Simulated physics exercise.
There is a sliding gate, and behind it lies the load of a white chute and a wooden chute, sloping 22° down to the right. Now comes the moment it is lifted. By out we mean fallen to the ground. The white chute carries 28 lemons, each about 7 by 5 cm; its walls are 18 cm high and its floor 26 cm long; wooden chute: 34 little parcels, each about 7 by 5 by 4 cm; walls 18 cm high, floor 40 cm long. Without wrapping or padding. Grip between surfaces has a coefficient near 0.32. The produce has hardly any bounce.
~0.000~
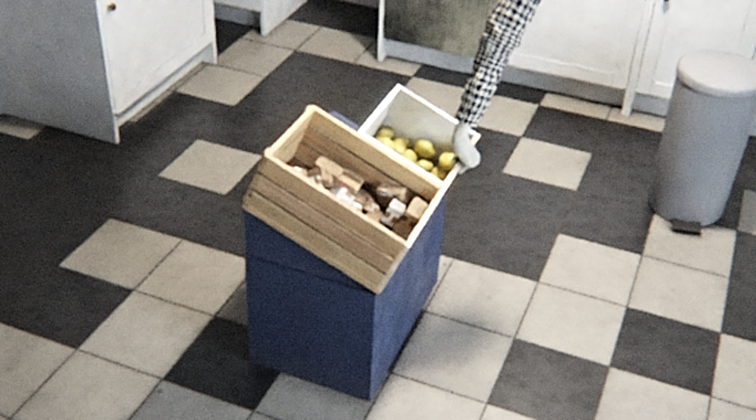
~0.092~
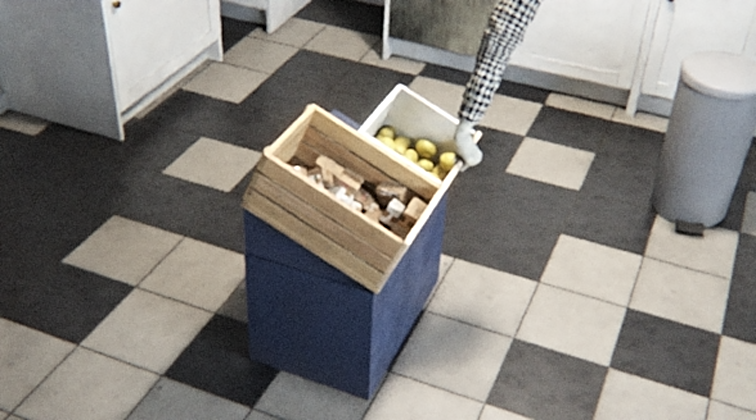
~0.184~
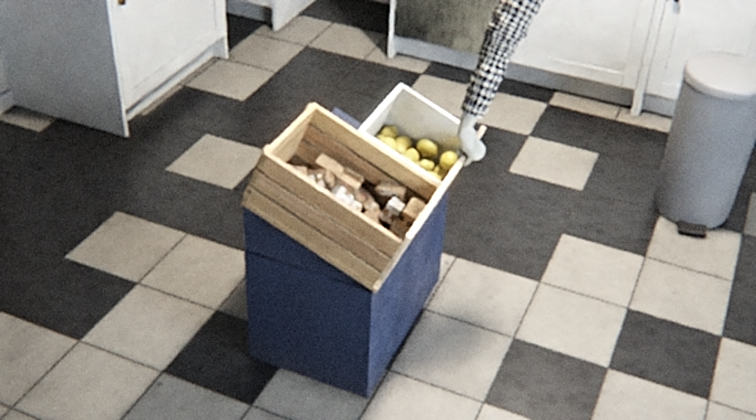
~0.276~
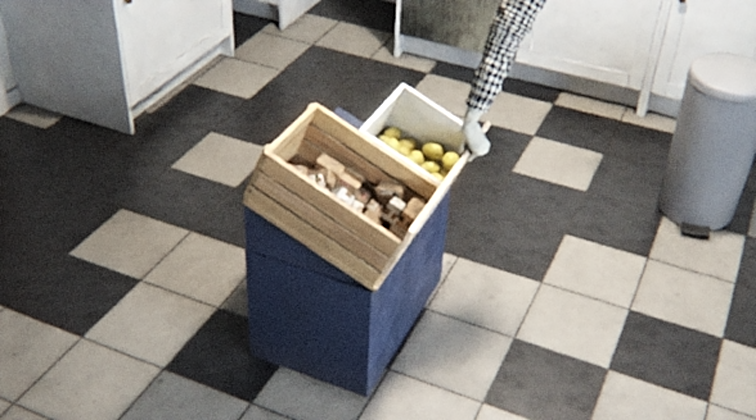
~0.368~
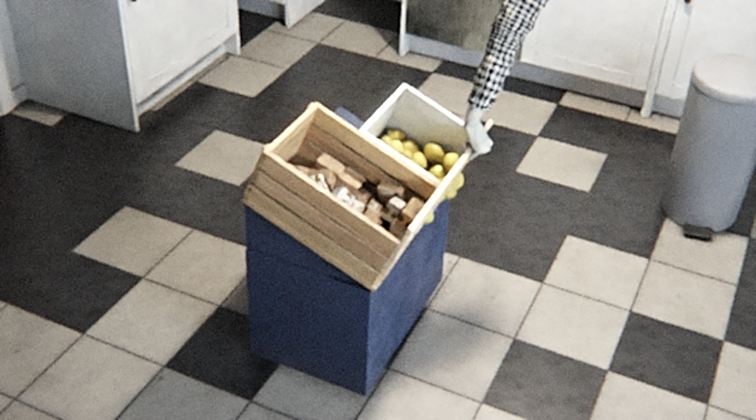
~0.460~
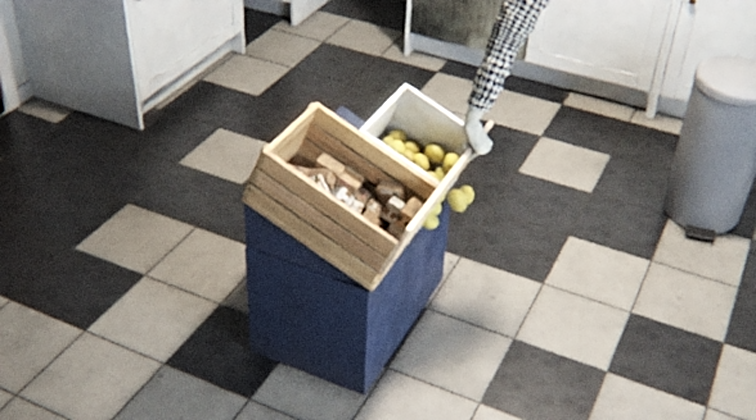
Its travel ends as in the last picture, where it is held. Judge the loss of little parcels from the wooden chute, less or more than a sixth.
The loss is below one sixth.
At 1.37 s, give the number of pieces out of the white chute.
About, white chute: 4.
After 0.86 s, the white chute is down by 4 of 28 and the wooden chute has all 34.
After 1.37 s, the white chute is down by 4 of 28 and the wooden chute is down by 1 of 34.
After 2.07 s, the white chute is down by 7 of 28 and the wooden chute is down by 1 of 34.
When it is over (at 2.98 s), the white chute is down by 7 of 28 and the wooden chute is down by 2 of 34. Asked share, 2 of 34, 6 per cent.
